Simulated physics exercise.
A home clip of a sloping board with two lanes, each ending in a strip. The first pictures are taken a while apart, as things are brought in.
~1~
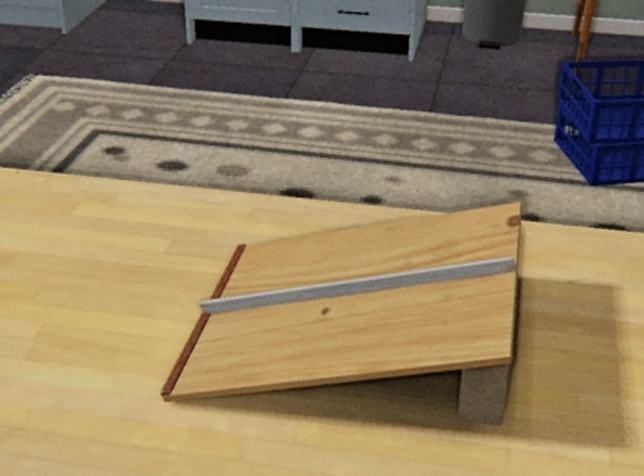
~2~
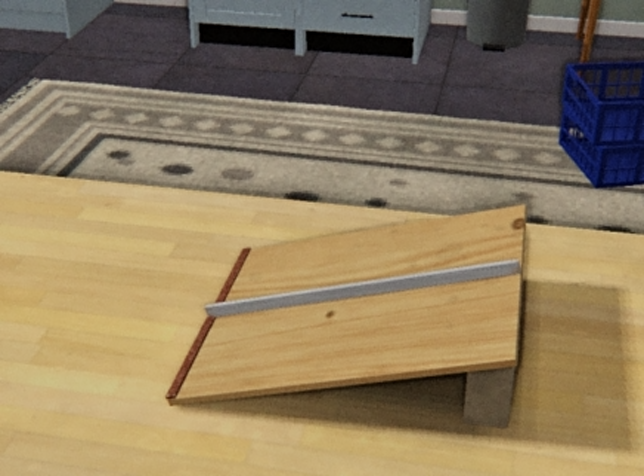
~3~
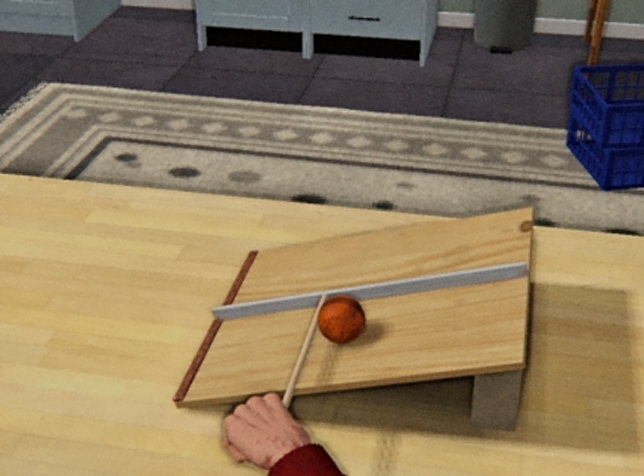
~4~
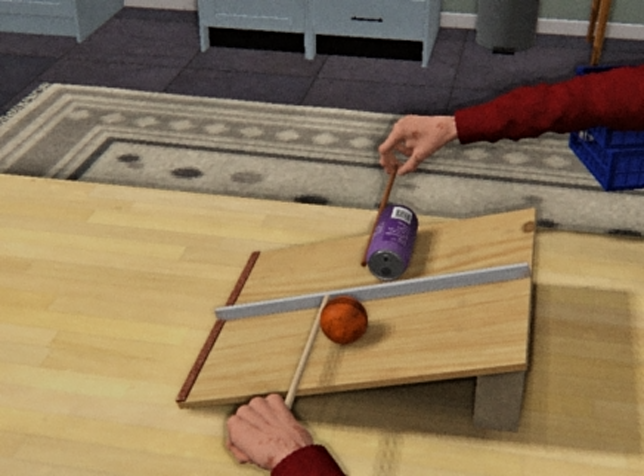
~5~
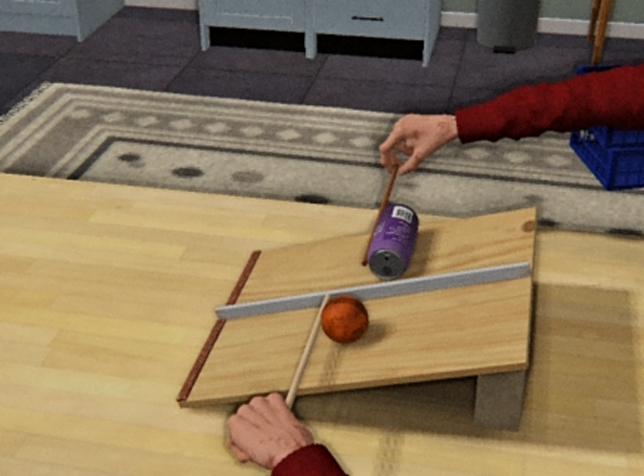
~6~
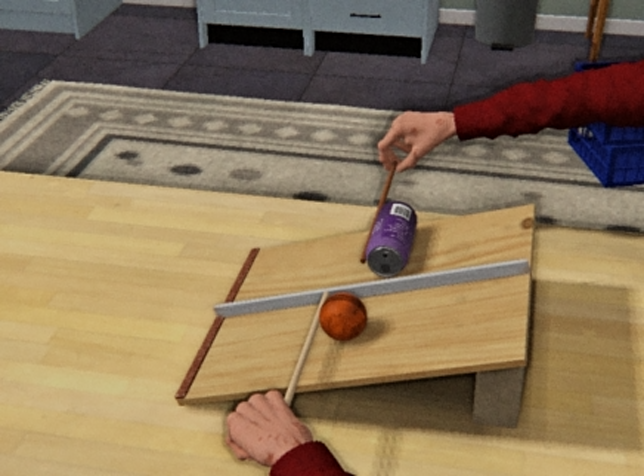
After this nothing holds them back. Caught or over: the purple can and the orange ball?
The purple can goes over the end and the orange ball goes over the end.
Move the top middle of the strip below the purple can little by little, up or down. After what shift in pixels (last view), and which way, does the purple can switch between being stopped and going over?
A shift of 8 pixels, going up.
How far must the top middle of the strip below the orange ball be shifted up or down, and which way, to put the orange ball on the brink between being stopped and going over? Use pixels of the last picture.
Roughly 8 pixels up.
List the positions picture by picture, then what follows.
In the first frame, board (352, 290).
In the second frame, board (357, 293).
In the third frame, board (364, 296).
In the fourth frame, held back by the sticks; orange ball (344, 320); board (366, 297).
In the fifth frame, held back by the sticks; purple can (394, 240); board (367, 296).
In the sixth frame, held back by the sticks; purple can (392, 238); orange ball (343, 317); board (366, 293).
Then, 0.62 s after the last picture, purple can off the board near (210, 265); orange ball off the board near (142, 341).
Then, 1.16 s after the last picture, purple can off the board; orange ball off the board.
By the end, the purple can rolls off the board; the orange ball rolls off the board.
